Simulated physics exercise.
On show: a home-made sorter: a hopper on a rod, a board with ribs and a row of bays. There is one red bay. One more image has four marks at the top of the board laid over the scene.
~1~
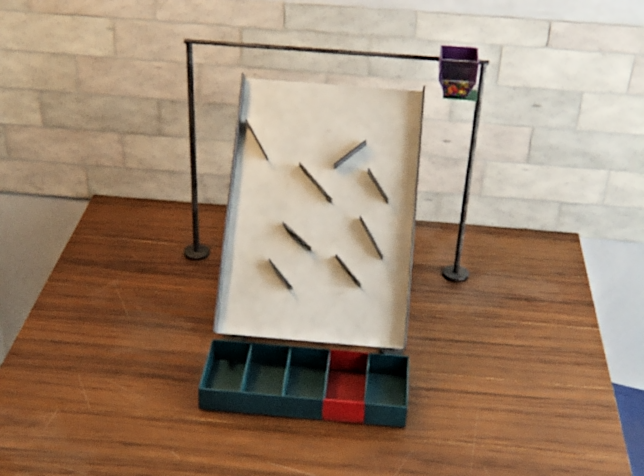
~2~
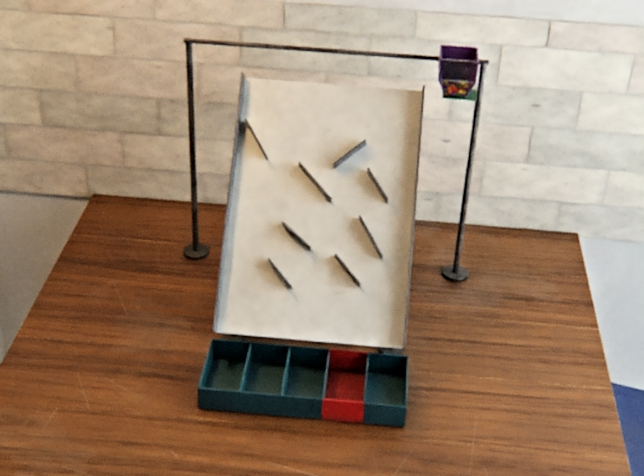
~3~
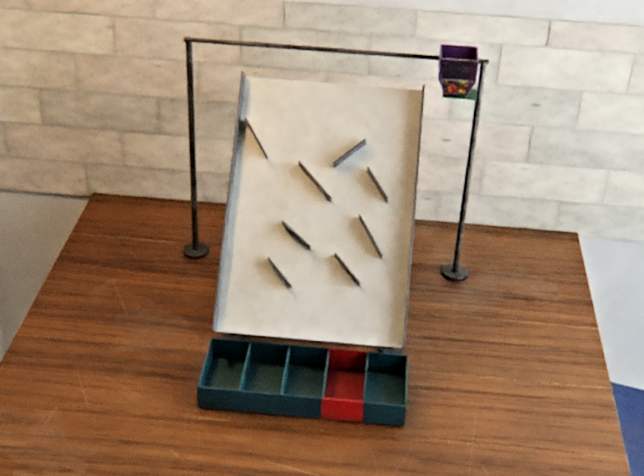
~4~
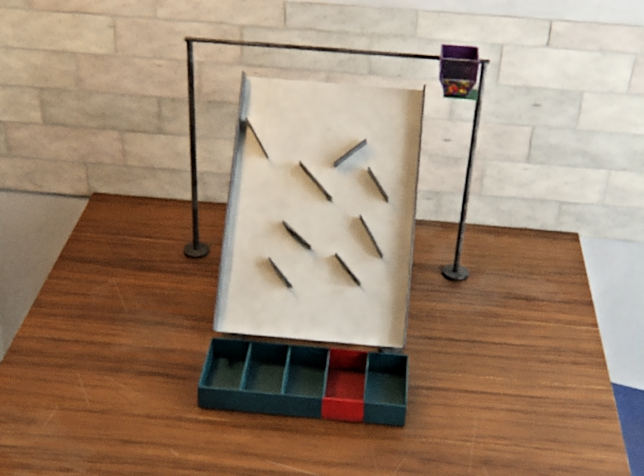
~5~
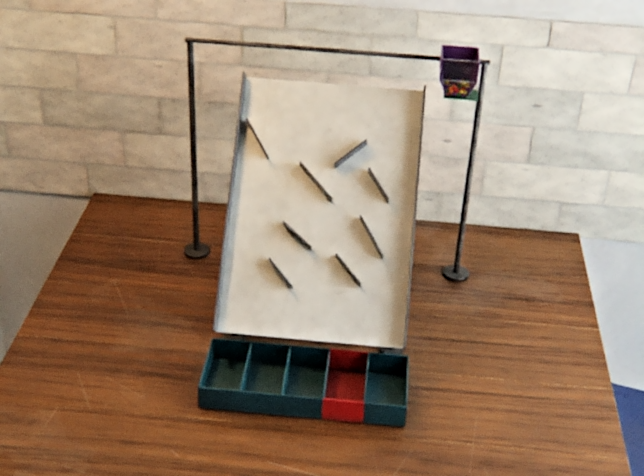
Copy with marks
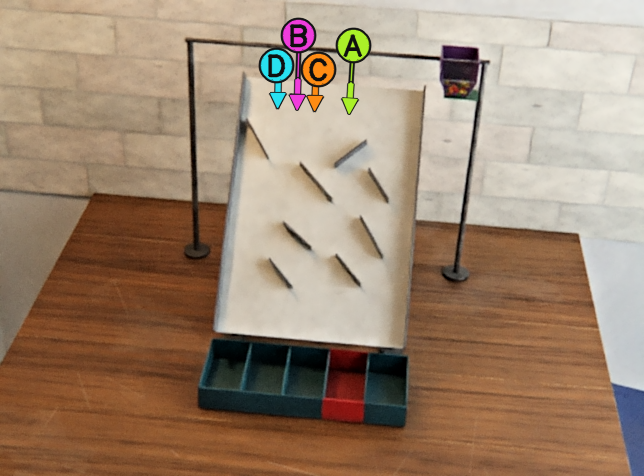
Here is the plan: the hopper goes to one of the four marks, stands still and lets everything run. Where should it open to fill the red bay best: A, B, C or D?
Mark D does it best.
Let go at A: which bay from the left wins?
The fifth from the left.
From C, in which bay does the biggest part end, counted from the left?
The fifth from the left.
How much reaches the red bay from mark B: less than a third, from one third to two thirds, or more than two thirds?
It is less than a third.
On the marked copy, mark A meets the board at (349, 108); mark B meets the board at (297, 104); mark C meets the board at (314, 105); mark D meets the board at (277, 102).
With A, just a few in the red bay, almost all in other bays, about a tenth outside the box.
With B, roughly a quarter in the red bay, roughly two thirds in other bays, about a tenth outside the box.
With C, about a tenth in the red bay, roughly two thirds in other bays, roughly a quarter outside the box.
With D, roughly a third in the red bay, roughly half in other bays, about a tenth outside the box.
